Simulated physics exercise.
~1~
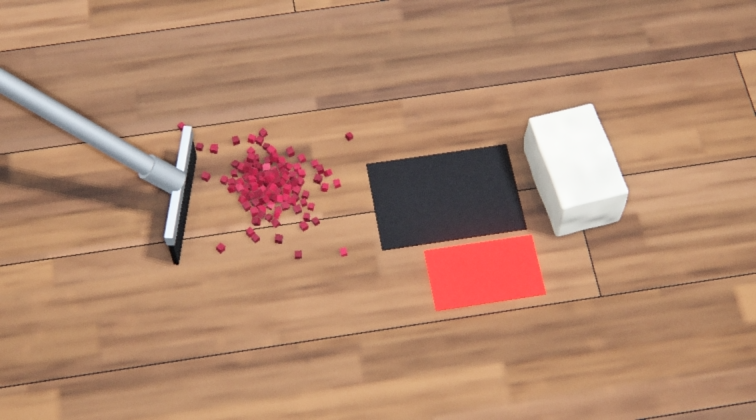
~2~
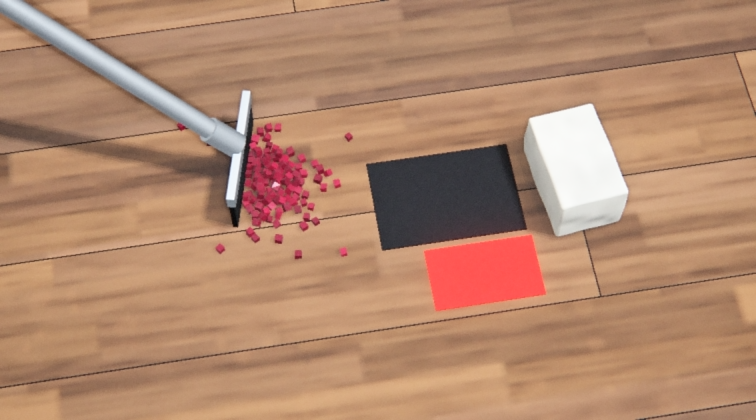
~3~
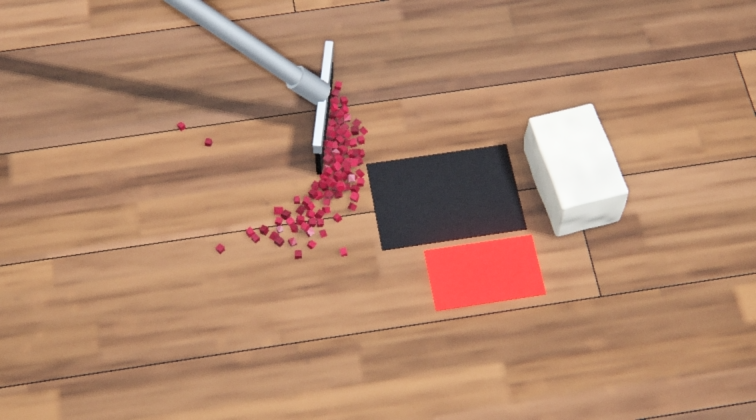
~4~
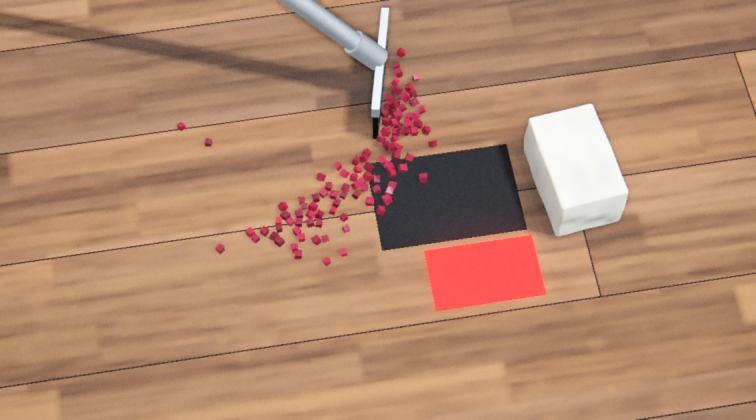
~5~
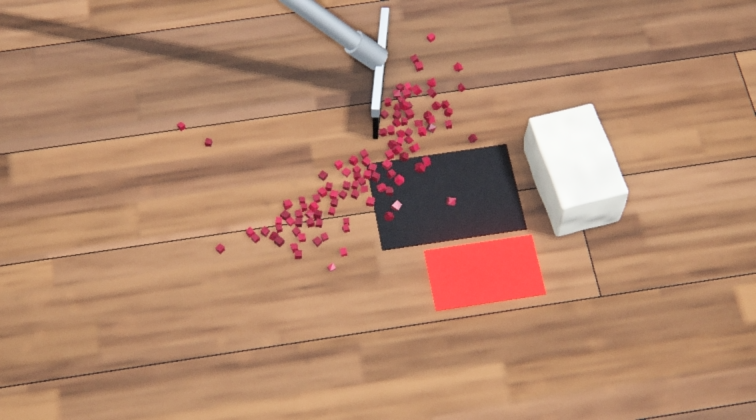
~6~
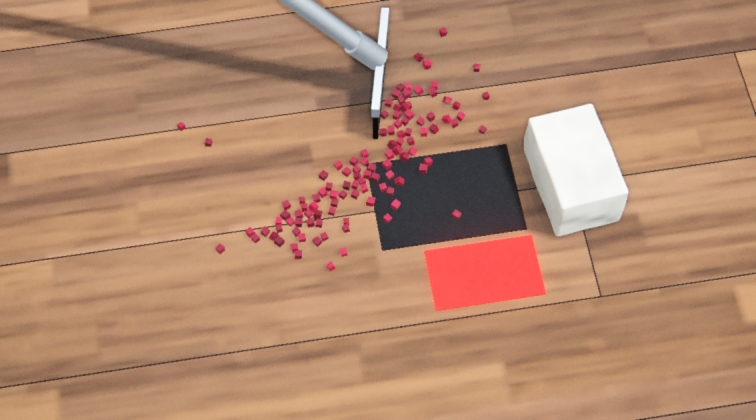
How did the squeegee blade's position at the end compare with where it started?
It started at the left, beside the pile of beetroot cubes, and ended farther right and higher up, just above the black mat's upper left corner.
